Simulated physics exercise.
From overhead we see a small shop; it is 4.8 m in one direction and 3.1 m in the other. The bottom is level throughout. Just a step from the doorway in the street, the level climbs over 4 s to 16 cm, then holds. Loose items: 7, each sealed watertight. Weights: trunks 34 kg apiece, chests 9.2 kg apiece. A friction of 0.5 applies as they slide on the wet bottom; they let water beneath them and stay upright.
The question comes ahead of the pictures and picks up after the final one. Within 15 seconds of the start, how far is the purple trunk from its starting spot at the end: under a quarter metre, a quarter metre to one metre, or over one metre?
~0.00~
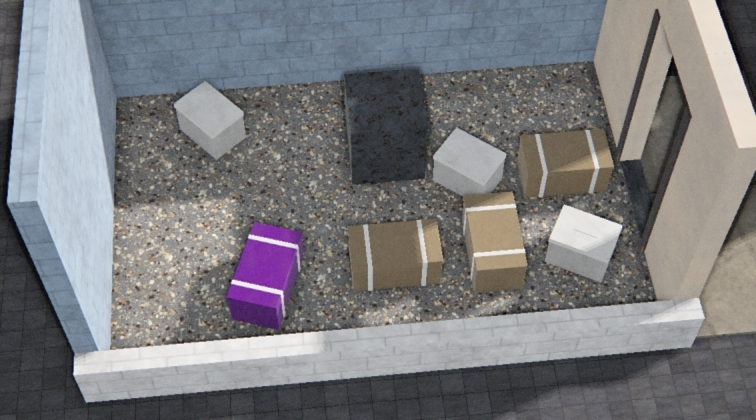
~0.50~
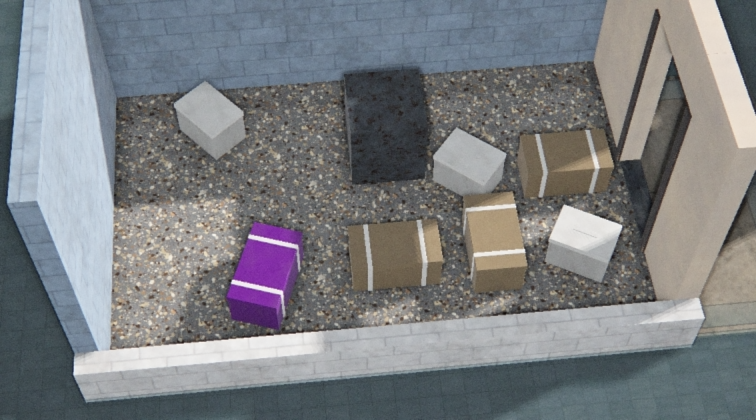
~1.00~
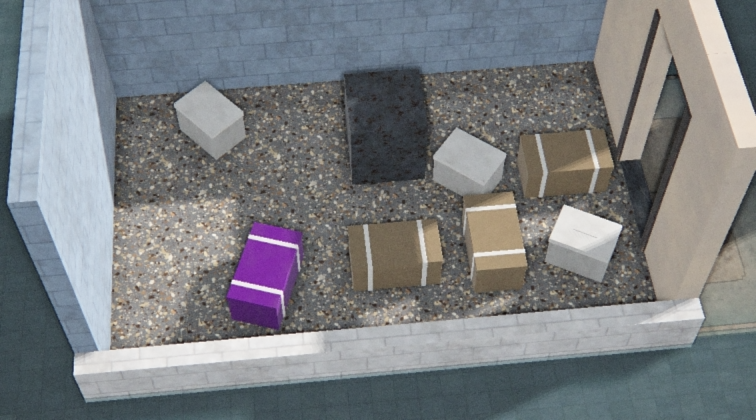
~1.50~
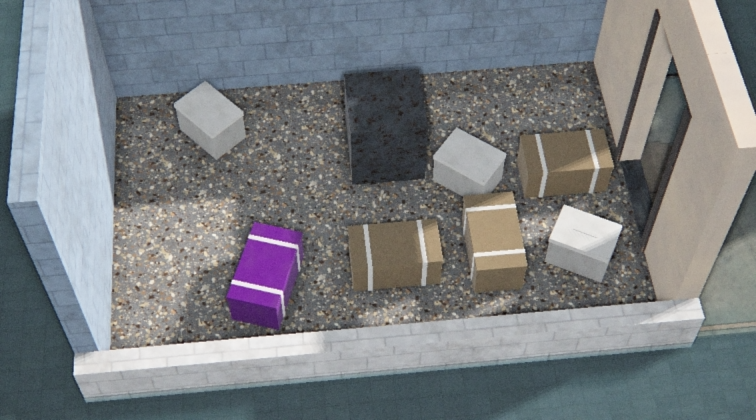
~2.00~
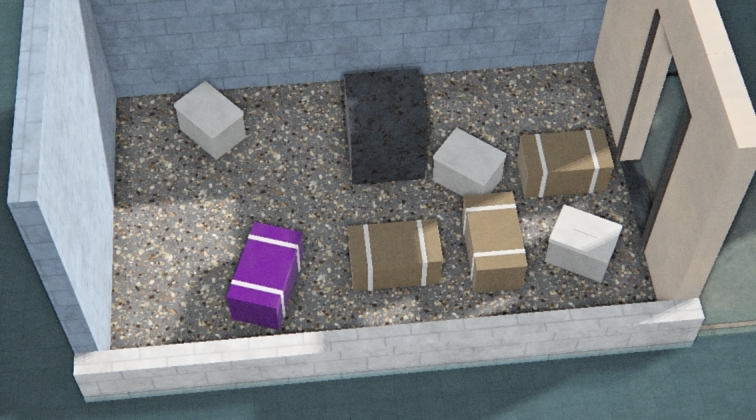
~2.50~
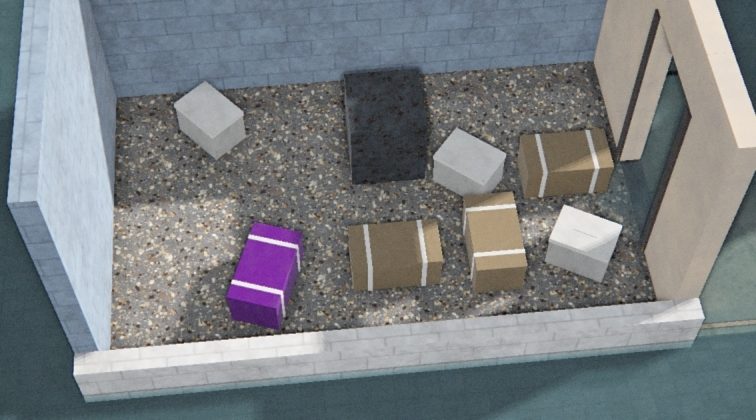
Stays near its spot.
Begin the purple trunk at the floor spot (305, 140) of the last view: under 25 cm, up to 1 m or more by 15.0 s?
Here it is nearly still.
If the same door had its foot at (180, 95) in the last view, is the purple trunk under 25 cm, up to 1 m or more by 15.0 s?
Well, the purple trunk shifts somewhat in that setup.
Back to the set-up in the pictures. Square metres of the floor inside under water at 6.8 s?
Wet area: Approx. 7.5 m2.
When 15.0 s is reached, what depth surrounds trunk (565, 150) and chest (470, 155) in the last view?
About 10 and 8 cm.
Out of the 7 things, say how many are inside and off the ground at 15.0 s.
It comes to 4.
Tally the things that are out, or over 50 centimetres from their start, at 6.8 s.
1 in all.
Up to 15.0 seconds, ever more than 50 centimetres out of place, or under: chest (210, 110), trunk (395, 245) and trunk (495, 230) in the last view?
Well, in sequence it's farther, smaller, smaller.
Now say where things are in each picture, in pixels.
The purple trunk at (265, 264) rests on the ground; water covers 0.0 m2; 0 of 7 have shifted, in the first picture.
The purple trunk at (265, 264), on the bottom; water covers 0.0 m2; 0 of 7 have shifted, in the second picture.
The purple trunk at (265, 264), on the bottom; water covers 0.0 m2; 0 of 7 have shifted, in the third picture.
The purple trunk at (265, 264), on the bottom; water covers 0.0 m2; 0 of 7 have shifted, in the fourth picture.
The purple trunk at (265, 264), on the bottom; 0.0 m2 under water; 0 of 7 have shifted, in the fifth picture.
The purple trunk at (265, 264) rests on the ground; water covers 0.2 m2; 0 of 7 have shifted, in the sixth picture.
After 3.5 s the purple trunk is near (265, 264), 0.0 m from its start, aground; 0 afloat.
After 6.8 s the purple trunk is near (265, 264), 0.0 m from its start, aground; 1 afloat.
After 11.0 s the purple trunk is near (265, 264), 0.0 m from its start, aground; 2 afloat.
After 15.0 s the purple trunk is near (265, 264), 0.0 m from its start, aground; 4 afloat.
